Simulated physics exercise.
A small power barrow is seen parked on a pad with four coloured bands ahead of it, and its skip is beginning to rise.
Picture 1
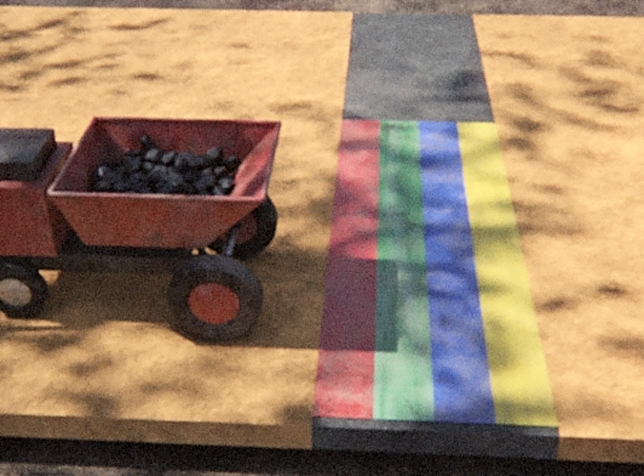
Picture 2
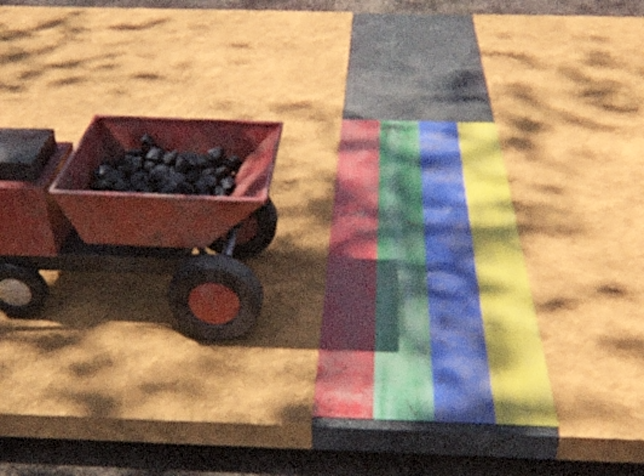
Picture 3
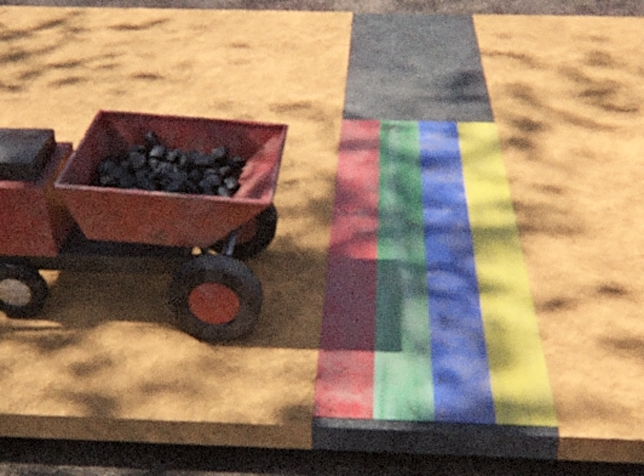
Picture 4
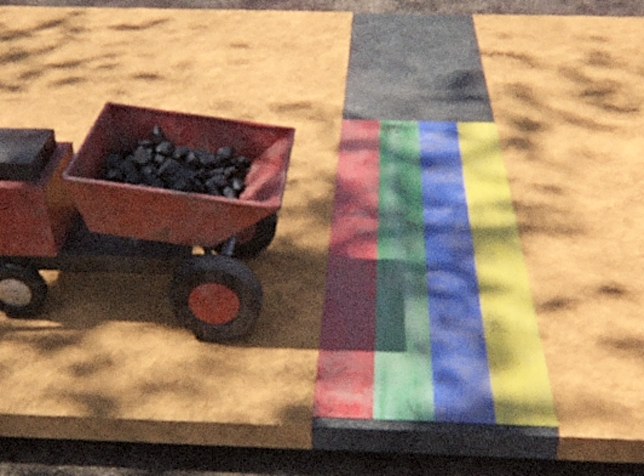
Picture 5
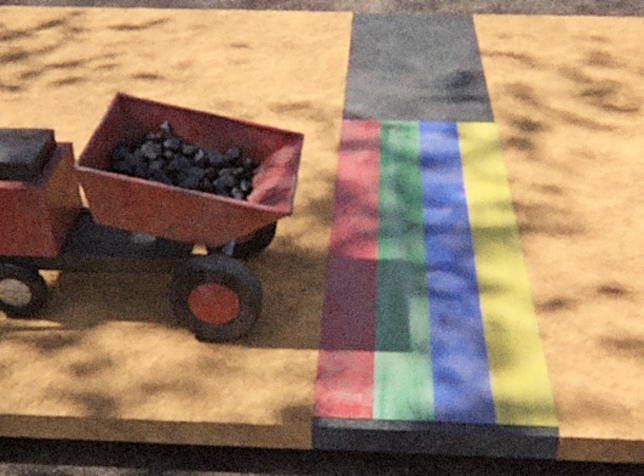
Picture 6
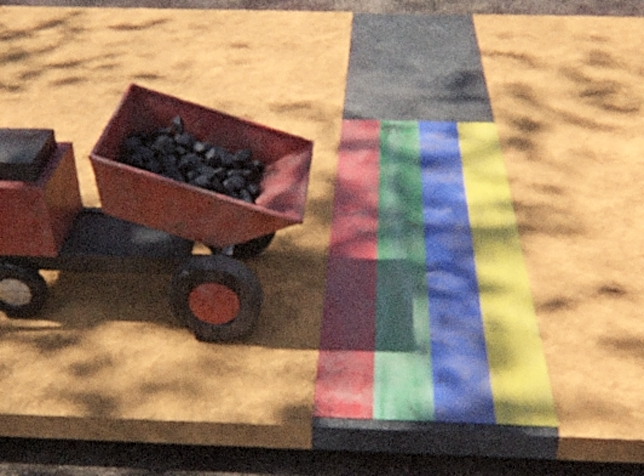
A red toy-like dump truck loaded with black lumps stands at the left on a sandy-yellow slab, seen from the side and slightly above in dappled sunlight. To its right, red, green, blue and yellow bands run side by side below a dark grey patch. The skip tilts gradually, its left end rising and its lip shifting slightly rightward, while the wheels, load and camera stay essentially still.
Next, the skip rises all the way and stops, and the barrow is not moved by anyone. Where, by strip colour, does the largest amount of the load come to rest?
On the green strip.
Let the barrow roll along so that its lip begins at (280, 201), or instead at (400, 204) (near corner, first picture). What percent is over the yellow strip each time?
You'd get around 0 in a hundred, then 40 in a hundred.
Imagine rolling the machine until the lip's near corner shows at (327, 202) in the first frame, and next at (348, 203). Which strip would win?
Place one - blue; place two - that blue strip.
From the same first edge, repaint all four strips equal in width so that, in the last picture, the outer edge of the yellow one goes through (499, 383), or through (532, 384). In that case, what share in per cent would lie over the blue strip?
Roughly 20 per cent, then roughly 20 per cent.
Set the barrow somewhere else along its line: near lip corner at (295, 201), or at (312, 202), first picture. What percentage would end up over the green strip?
First spot: Roughly 40 percent; second spot: Roughly 30 percent.
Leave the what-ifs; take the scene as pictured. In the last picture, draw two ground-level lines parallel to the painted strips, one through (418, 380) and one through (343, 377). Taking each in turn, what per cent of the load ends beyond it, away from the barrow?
I'd put it near 30 in a hundred, then near 80 in a hundred.
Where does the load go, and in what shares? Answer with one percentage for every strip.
The red strip carries 20 per cent, the green strip 40 per cent, the blue strip 15 per cent and the yellow strip 5 per cent.
Soon, skip tipped steeply; all in the skip.
A while on, skip tipped right over; about half in the skip; about a quarter over the red strip; about a quarter over the green strip.
Towards the end, skip tipped right over; about a quarter in the skip; about a quarter over the red strip; about a third over the green strip; about a quarter over the blue strip; a small part over the yellow strip; a stray few off the paint.
Finally, skip tipped right over; about a quarter in the skip; about a quarter over the red strip; about a third over the green strip; a small part over the blue strip; a stray few over the yellow strip; a stray few off the paint.
